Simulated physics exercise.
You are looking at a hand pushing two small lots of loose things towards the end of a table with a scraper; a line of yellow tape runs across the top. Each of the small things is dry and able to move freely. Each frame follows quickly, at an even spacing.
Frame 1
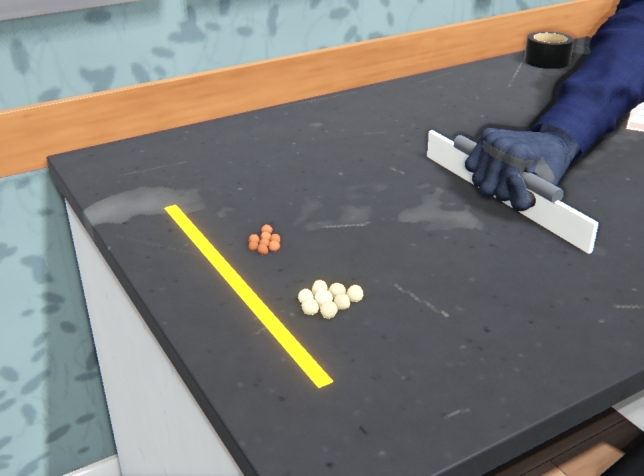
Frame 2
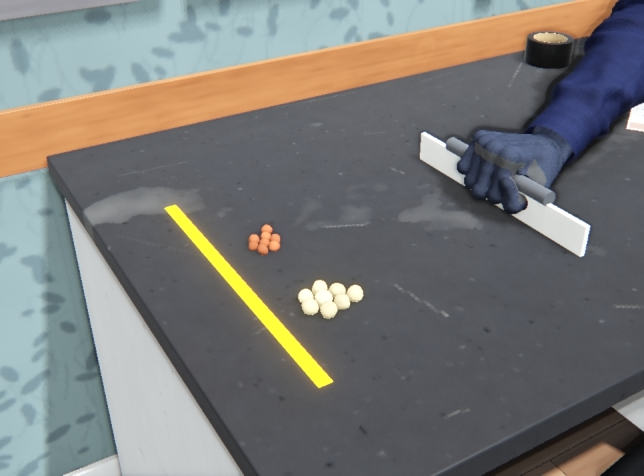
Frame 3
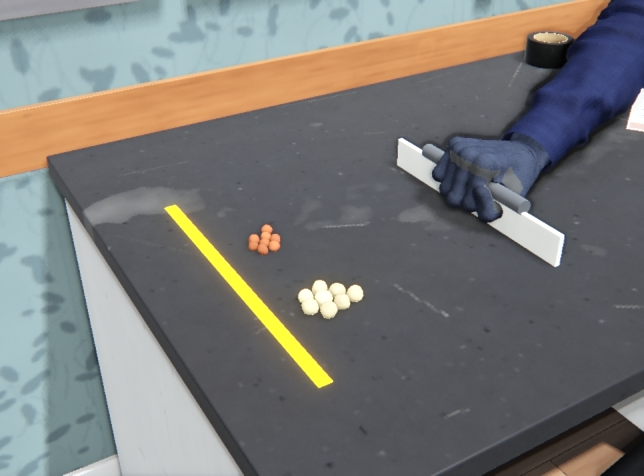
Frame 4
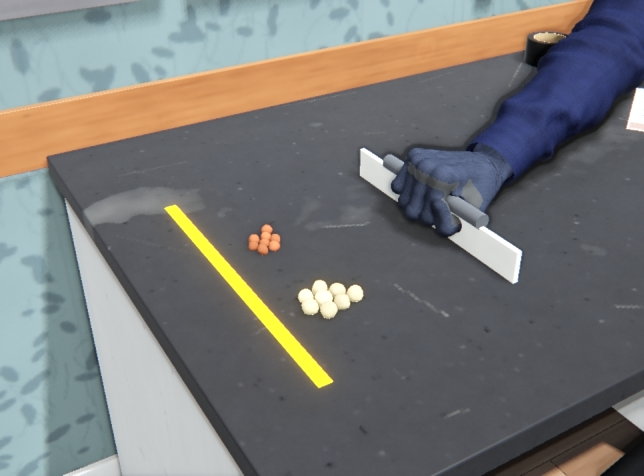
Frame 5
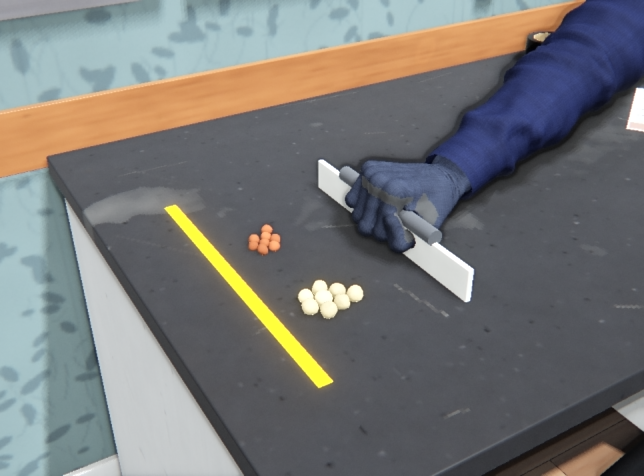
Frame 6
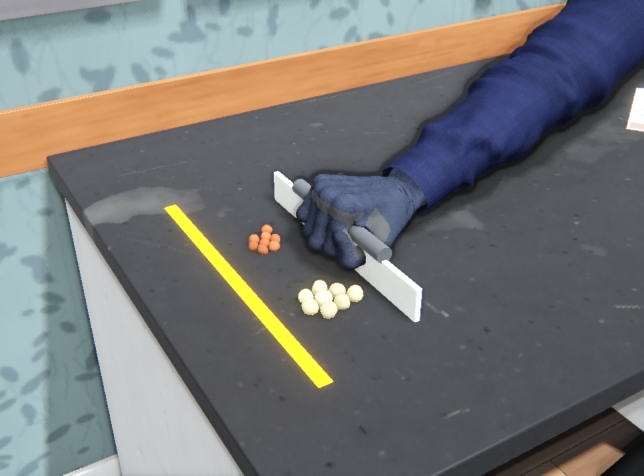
To begin with, a gloved hand holds a white scraper on a dark tabletop, well to the right of small reddish pellets and larger cream balls beside a yellow tape line. The hand then slides the scraper steadily left until it is close beside both piles, which stay still.
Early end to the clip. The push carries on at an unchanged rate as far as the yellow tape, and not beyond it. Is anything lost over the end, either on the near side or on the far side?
Front lot: Some is lost. Back lot: Some is lost.
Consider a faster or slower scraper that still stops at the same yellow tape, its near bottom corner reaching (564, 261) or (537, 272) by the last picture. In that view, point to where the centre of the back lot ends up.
Try 1: Near (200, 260). Try 2: Near (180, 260).
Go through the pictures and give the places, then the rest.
The first picture shows scraper at (580, 229), at rest; yellow tape at (176, 214), about a palm's width from the edge; edge at (151, 314); front lot at (324, 298), a few macadamia nuts; back lot at (264, 243), a few clay pellets.
The second picture shows scraper at (571, 232); back lot at (264, 243).
The third picture shows scraper at (546, 241); front lot at (324, 298).
The fourth picture shows scraper at (504, 257); back lot at (264, 243).
The fifth picture shows scraper at (457, 275); front lot at (324, 298).
The sixth picture shows scraper at (406, 294); yellow tape at (176, 214); edge at (151, 314); front lot at (324, 298); back lot at (264, 243).
Then, 0.07 s past the last view, scraper still moving, near (276, 243); front lot all on the table, its front near (293, 339); back lot all on the table, its front near (222, 255).
Then, 0.17 s past the last view, scraper stopped at the yellow tape; front lot all on the table, its front near (196, 365); back lot all on the table, its front near (110, 286).
Then, 0.45 s past the last view, scraper stopped at the yellow tape; front lot all over the edge; back lot all over the edge.
Finally, scraper stopped at the yellow tape; front lot all over the edge; back lot all over the edge.
